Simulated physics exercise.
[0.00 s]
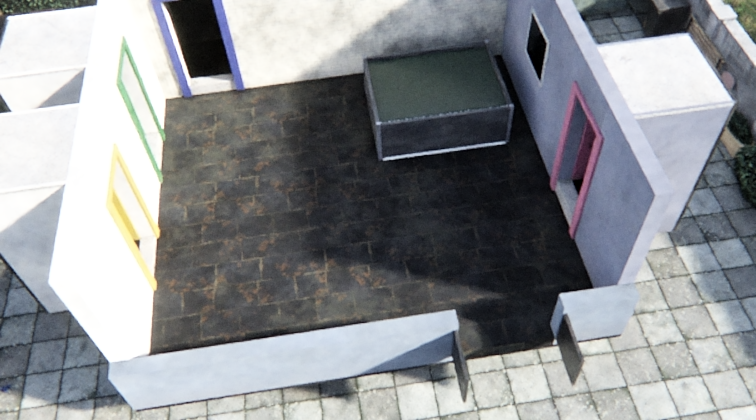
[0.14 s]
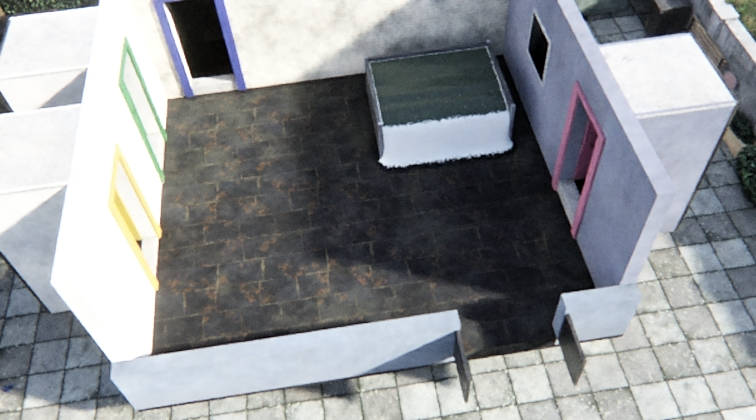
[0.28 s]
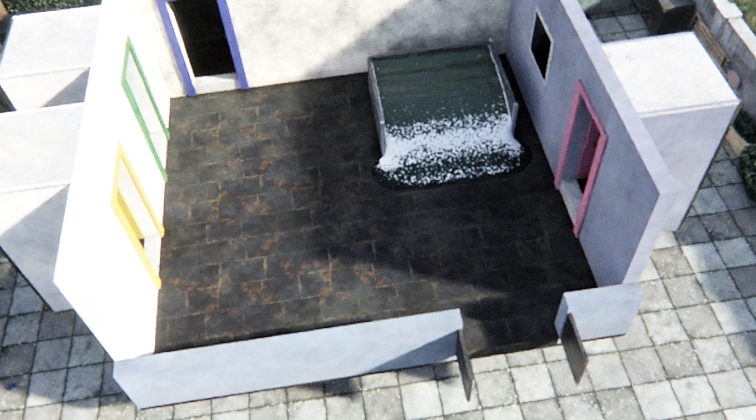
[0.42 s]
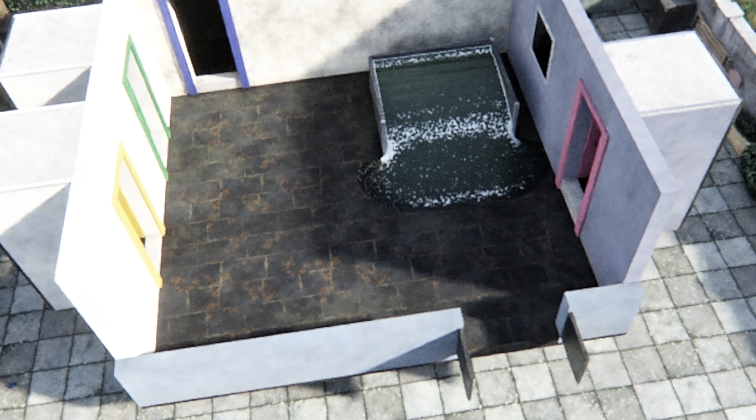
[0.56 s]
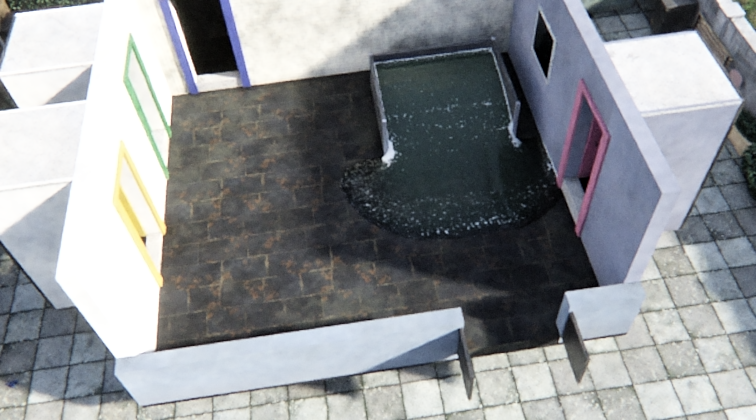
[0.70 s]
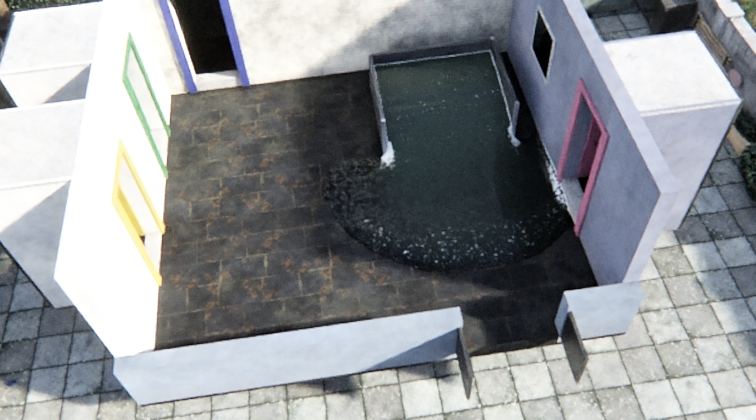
In a walled yard, water bursting from the front of a raised tank and spreading in a rounded sheet across dark paving.
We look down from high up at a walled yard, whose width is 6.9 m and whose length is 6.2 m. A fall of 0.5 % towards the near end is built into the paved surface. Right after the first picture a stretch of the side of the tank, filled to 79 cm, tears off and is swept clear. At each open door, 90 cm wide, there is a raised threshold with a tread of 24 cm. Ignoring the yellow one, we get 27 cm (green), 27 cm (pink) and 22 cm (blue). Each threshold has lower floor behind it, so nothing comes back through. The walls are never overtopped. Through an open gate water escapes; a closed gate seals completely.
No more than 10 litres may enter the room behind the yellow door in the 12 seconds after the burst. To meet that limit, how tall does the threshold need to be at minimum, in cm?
At least 7.5 cm or so.
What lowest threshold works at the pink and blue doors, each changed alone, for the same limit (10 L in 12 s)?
About 14.5 cm at pink and 8.0 cm at blue.
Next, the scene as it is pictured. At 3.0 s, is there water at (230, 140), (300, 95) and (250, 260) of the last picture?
In order: Untouched, untouched, soaked.
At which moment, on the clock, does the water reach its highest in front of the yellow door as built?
Approximately 7.0 s.
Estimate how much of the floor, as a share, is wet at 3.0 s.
Around 50 per cent of the floor.
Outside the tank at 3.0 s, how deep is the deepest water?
Max depth: Around 32 cm.
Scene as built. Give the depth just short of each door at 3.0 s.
Yellow door 0 cm, green door 0 cm, pink door 12 cm, blue door 0 cm.
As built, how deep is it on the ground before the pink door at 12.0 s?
Roughly 2.5 cm deep.
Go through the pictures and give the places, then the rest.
The first picture shows the tank at (435, 84) is whole and still, 79 cm deep; the yellow door at (136, 223) is dry.
In the second picture, the gap is at (446, 139), the front 0.3 m out at (435, 164); the back of the tank holds 79 cm.
In the third picture, the front is at (412, 187), 0.8 m from the gap at (448, 139); 2.0 m2 of floor is wet, 77 cm left at the back.
In the fourth picture, the front is at (411, 208), 1.3 m from the gap at (449, 139); 3.7 m2 of floor is wet, 69 cm left at the back.
In the fifth picture, the gap is at (450, 139), the front 1.9 m out at (440, 235); the back of the tank holds 67 cm.
In the sixth picture, water pours out at (449, 139) and has run 2.6 m, to (454, 267); about 8 cm deep outside, 64 cm at the back; the yellow door at (141, 219), 5.4 m from the gap, is still 3.0 m from the nearest water.
After 1.4 s water covers 40 % of the floor, deepest (48 cm) near (606, 313); it has not reached the yellow door.
After 3.0 s water covers 50 % of the floor, deepest (32 cm) near (153, 380); it has not reached the yellow door.
After 12.0 s water covers 100 % of the floor, deepest (8 cm) near (363, 103); 5 cm at the yellow door, 2 litres in over its 9 cm threshold.
At the yellow door as built, the water arrived by 3.6 s and peaked near 10 cm at 7.0 s.
Run again over the same 12 s with other heights there, 22 litres in over 6 cm, 1 litre over 9.5 cm. The limit of 10 litres is kept from about 7.5 cm up.
